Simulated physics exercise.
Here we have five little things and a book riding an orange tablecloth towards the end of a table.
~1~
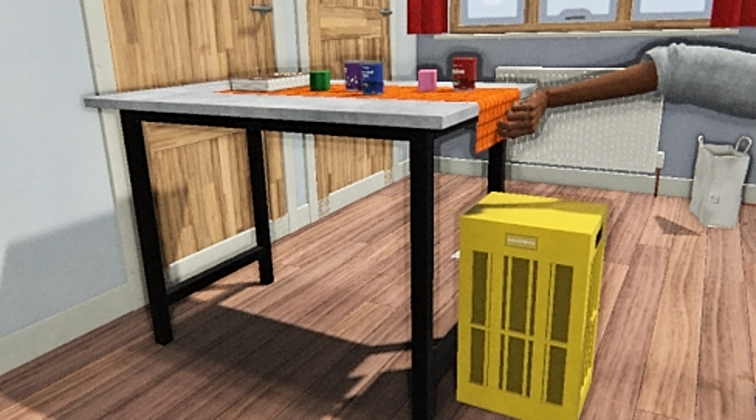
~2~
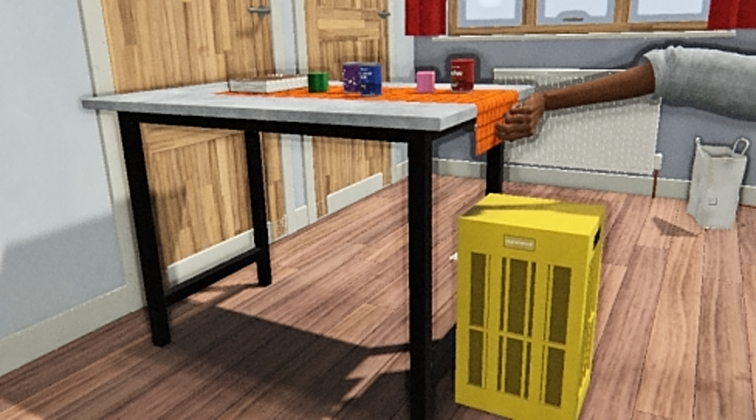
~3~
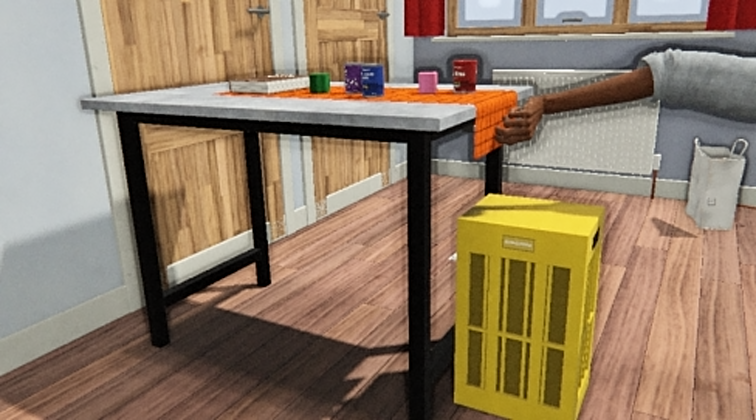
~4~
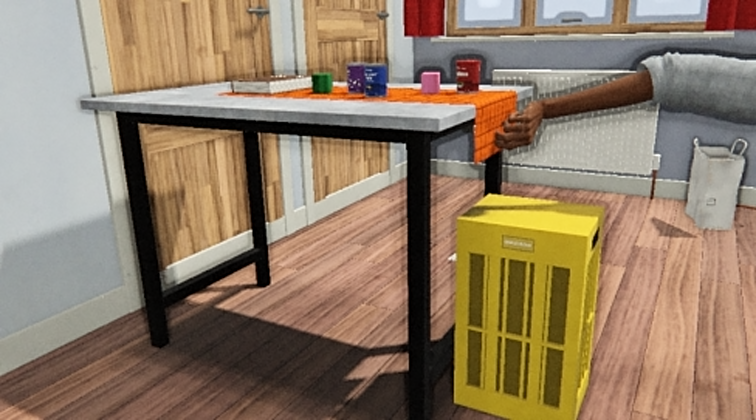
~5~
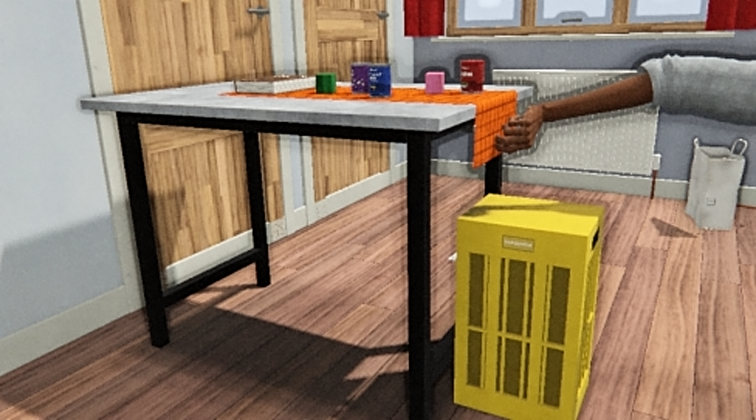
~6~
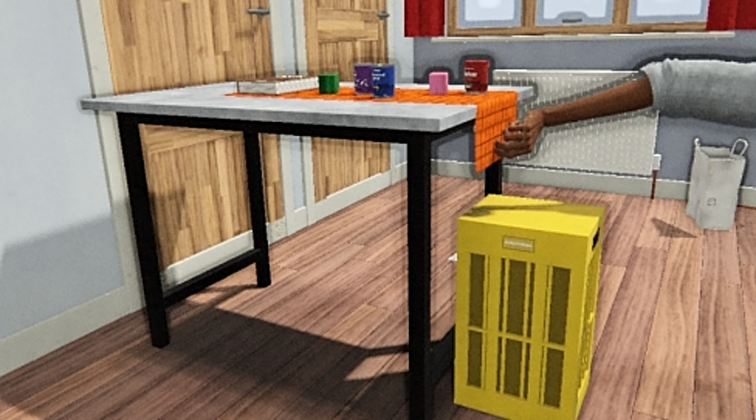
Orange tablecloth being drawn slowly over a table's right end by a hand, carrying small colourful cans and cubes slightly rightward.
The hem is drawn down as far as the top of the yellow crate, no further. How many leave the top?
It carries off one.
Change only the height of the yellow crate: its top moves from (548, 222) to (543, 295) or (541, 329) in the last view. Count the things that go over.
The count: 3 and 4.
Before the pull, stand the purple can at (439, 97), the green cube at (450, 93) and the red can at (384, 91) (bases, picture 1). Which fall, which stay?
The purple can falls; the green cube tumbles off; the red can does not fall.
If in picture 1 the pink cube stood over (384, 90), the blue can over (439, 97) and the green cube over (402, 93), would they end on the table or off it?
The pink cube stays on, the blue can falls, the green cube survives.
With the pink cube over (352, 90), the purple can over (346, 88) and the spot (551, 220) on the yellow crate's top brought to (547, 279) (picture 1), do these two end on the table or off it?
The pink cube stays on; the purple can keeps its place on top.
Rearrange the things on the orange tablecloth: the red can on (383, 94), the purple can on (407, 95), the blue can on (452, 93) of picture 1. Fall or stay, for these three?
The red can survives; the purple can holds on; the blue can falls.
A little later, hem near (497, 196); red can gone.
Next, hem on the crate; red can gone.
When it is over, hem on the crate; red can gone. The answer is one.
